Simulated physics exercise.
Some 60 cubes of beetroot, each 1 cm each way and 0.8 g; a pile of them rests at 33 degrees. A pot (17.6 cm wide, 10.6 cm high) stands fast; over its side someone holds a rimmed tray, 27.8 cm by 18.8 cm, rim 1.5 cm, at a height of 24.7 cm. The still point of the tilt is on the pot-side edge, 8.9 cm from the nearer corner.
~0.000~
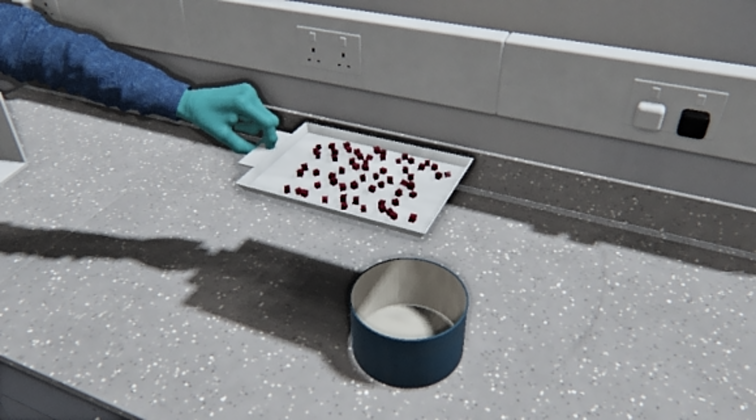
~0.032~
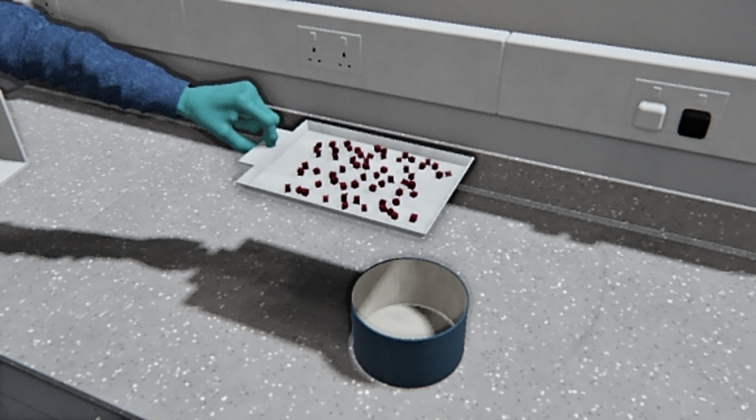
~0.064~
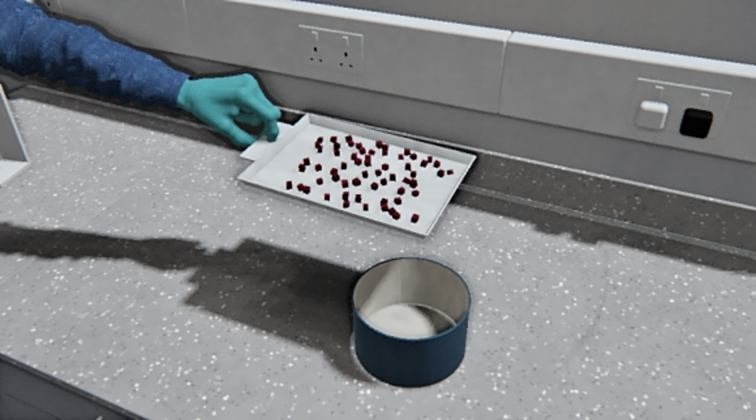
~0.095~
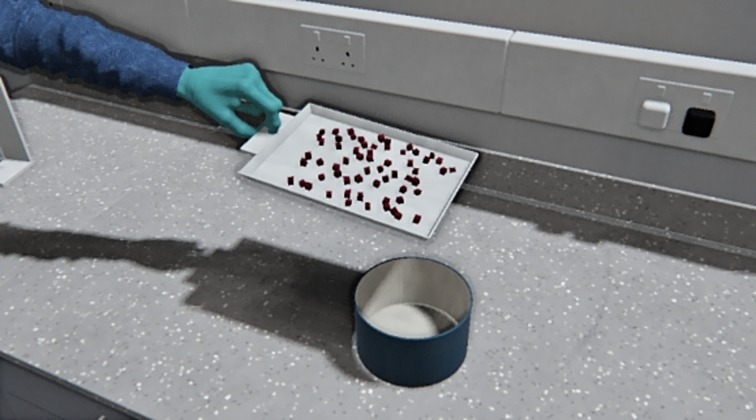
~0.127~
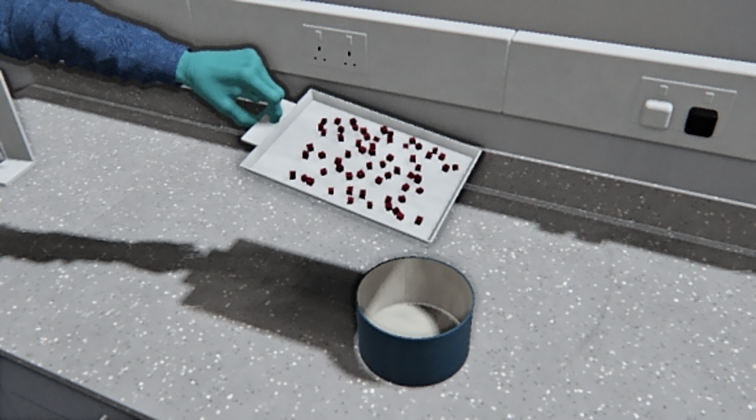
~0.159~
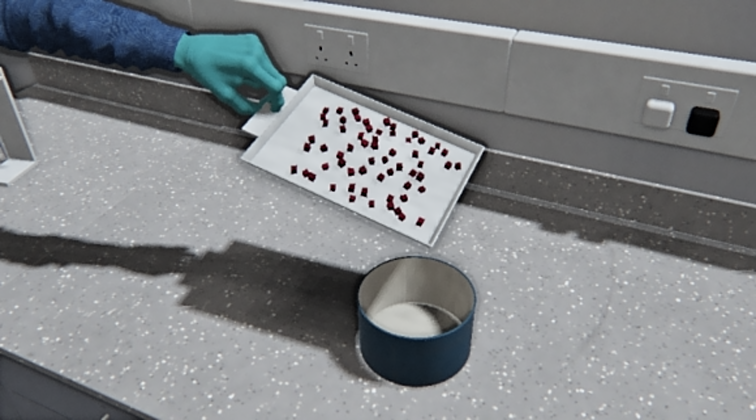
A gloved hand gradually tilts a white tray of dark red cubes beside a blue pot.
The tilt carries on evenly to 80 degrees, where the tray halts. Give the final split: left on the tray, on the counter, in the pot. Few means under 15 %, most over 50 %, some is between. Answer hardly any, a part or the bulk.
Tray: Hardly any, counter: A part, pot: The bulk.
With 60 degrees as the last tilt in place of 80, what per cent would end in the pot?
In that case some 60 per cent.
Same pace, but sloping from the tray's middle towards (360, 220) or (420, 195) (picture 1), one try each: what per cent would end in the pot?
Some 75 and 0 per cent.
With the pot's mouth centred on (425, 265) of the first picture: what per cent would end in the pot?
Some 0 per cent.
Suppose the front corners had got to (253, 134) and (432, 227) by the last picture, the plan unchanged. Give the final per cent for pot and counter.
Pot 5, counter 95.
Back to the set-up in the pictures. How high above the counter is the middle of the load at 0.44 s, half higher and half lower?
Some 28 cm.
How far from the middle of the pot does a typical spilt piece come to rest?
Some 30 cm.
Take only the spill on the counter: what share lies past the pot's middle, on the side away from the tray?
About 100 per cent.
Then, at 0.33 s, tilt 52 degrees; the tray holds 100 %, the pot 0 %.
After 0.44 s, tilt 73 degrees; the tray holds 100 %, the pot 0 %.
After 0.68 s, tilt 80 degrees; the tray holds 0 %, the pot 75 %.
At rest (2.2 s), tray 0 %, counter 25 %, pot 75 %.
